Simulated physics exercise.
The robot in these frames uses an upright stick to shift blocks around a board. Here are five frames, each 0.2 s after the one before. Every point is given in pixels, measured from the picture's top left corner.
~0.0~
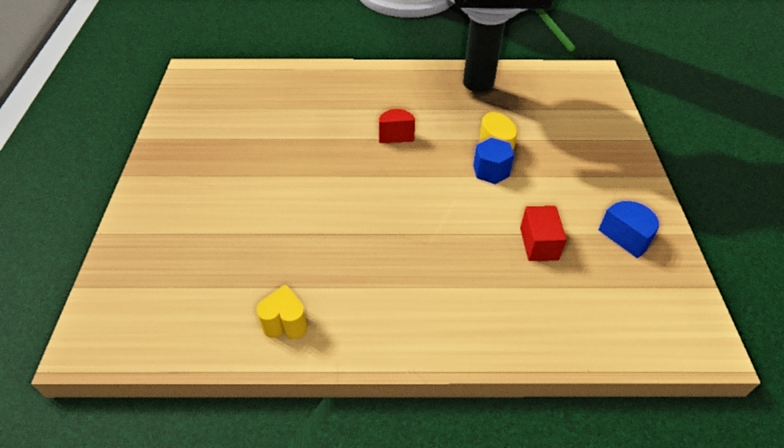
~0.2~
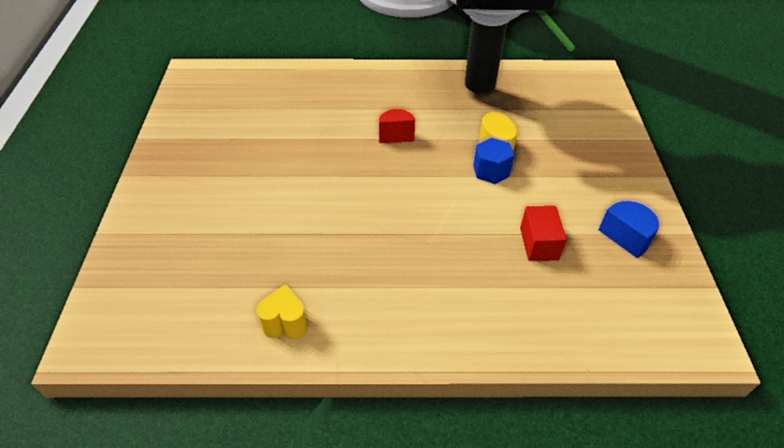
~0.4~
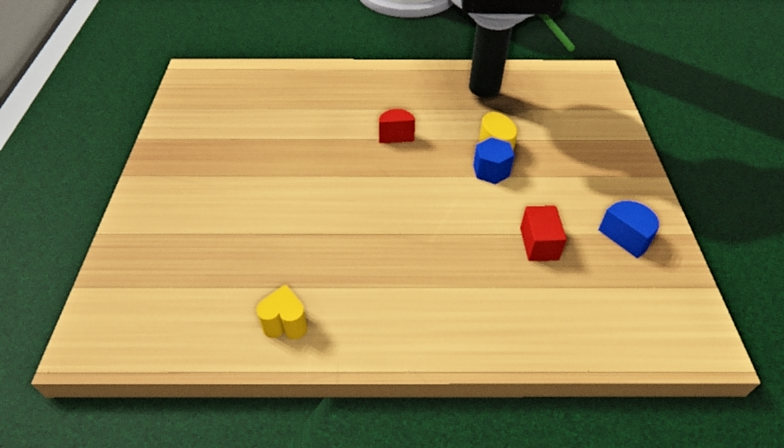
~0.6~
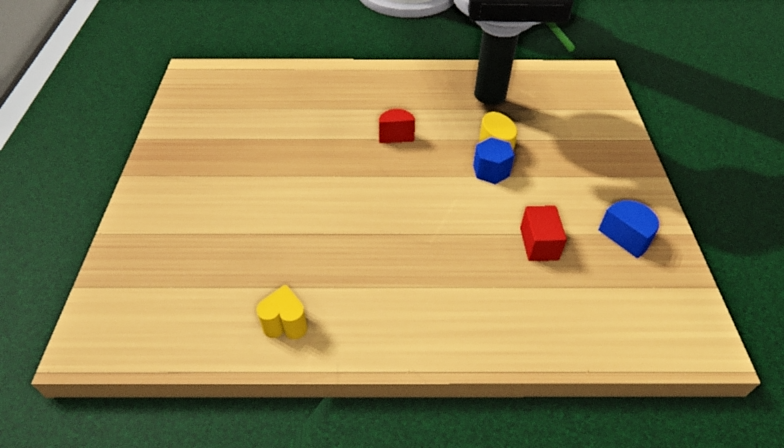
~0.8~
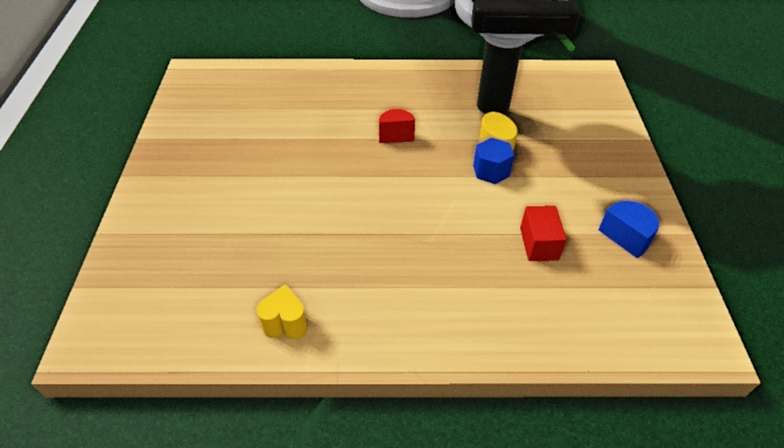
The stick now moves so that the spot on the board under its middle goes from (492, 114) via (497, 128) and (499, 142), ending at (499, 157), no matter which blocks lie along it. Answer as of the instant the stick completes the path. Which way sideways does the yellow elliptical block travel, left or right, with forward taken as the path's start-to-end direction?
That's a shift to the left.
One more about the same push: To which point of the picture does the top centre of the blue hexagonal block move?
At pixel (489, 173).
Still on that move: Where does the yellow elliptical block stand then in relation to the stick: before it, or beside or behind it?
At the end of the path, the stick is still pushing the yellow elliptical block ahead of it.
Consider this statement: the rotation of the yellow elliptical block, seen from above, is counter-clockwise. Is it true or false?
This is true.
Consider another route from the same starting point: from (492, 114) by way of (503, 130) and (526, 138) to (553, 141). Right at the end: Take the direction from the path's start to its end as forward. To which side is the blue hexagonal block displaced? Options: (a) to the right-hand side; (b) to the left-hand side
I choose a.
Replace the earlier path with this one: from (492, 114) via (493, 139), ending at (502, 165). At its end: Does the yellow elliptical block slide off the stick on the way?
Going by the path, no.
What follows on the original path. Halfway along, stick (500, 127); blue hexagonal block (495, 161), turned 25° clockwise; yellow elliptical block (508, 139).
At the end, stick (500, 149); blue hexagonal block (489, 173), turned 35° clockwise; yellow elliptical block (519, 160), turned 45° anticlockwise.
